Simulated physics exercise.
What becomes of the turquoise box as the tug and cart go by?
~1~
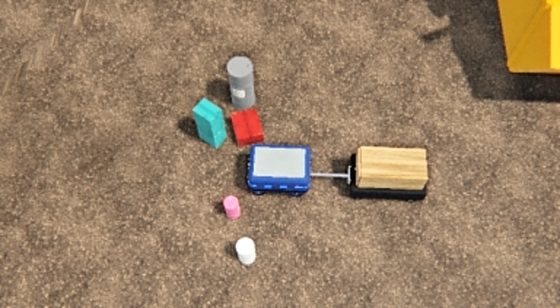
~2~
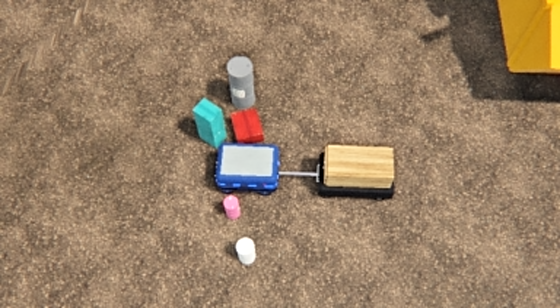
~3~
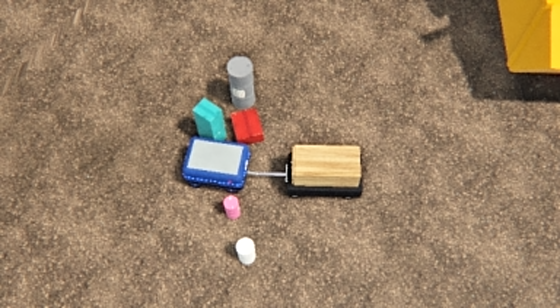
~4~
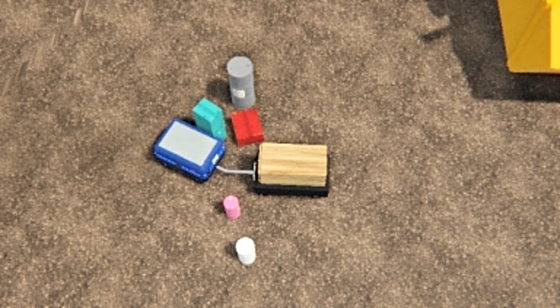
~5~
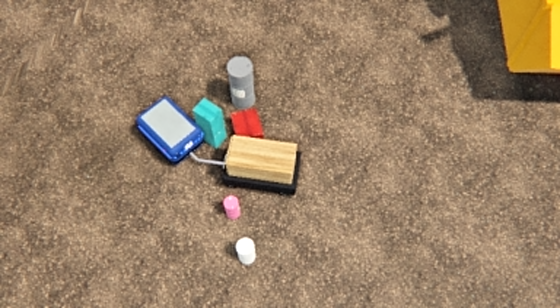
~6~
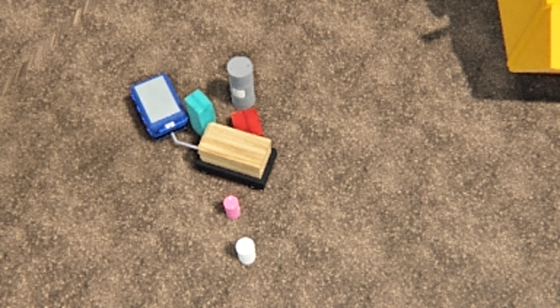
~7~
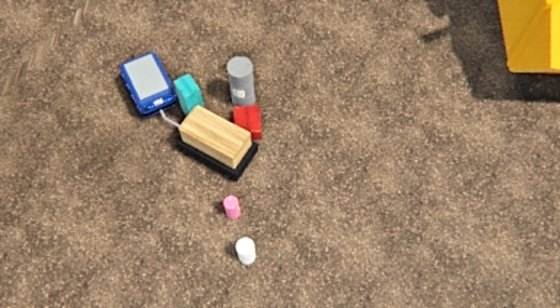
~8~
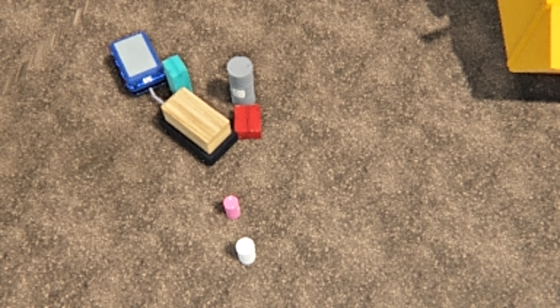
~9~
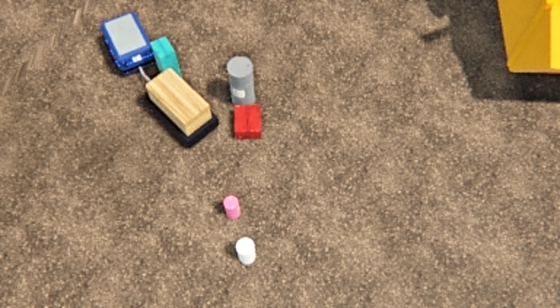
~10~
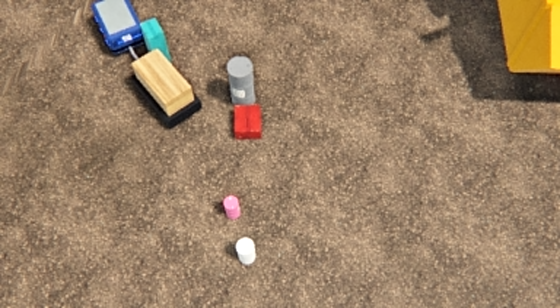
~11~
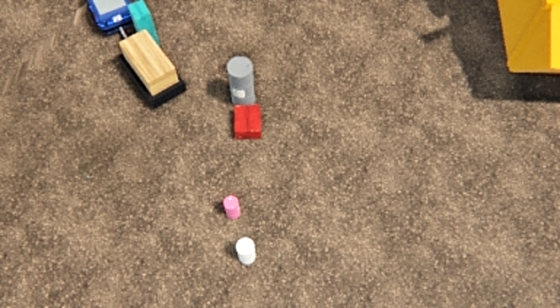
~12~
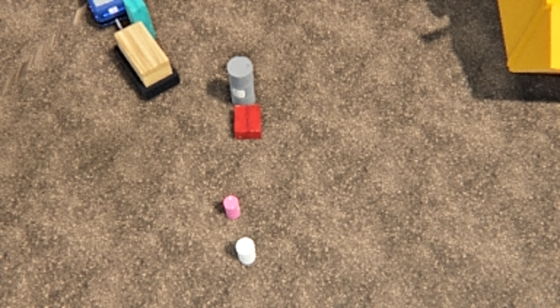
It is shifted well away from its starting place, travelling up and to the left alongside the tug and cart while staying upright.
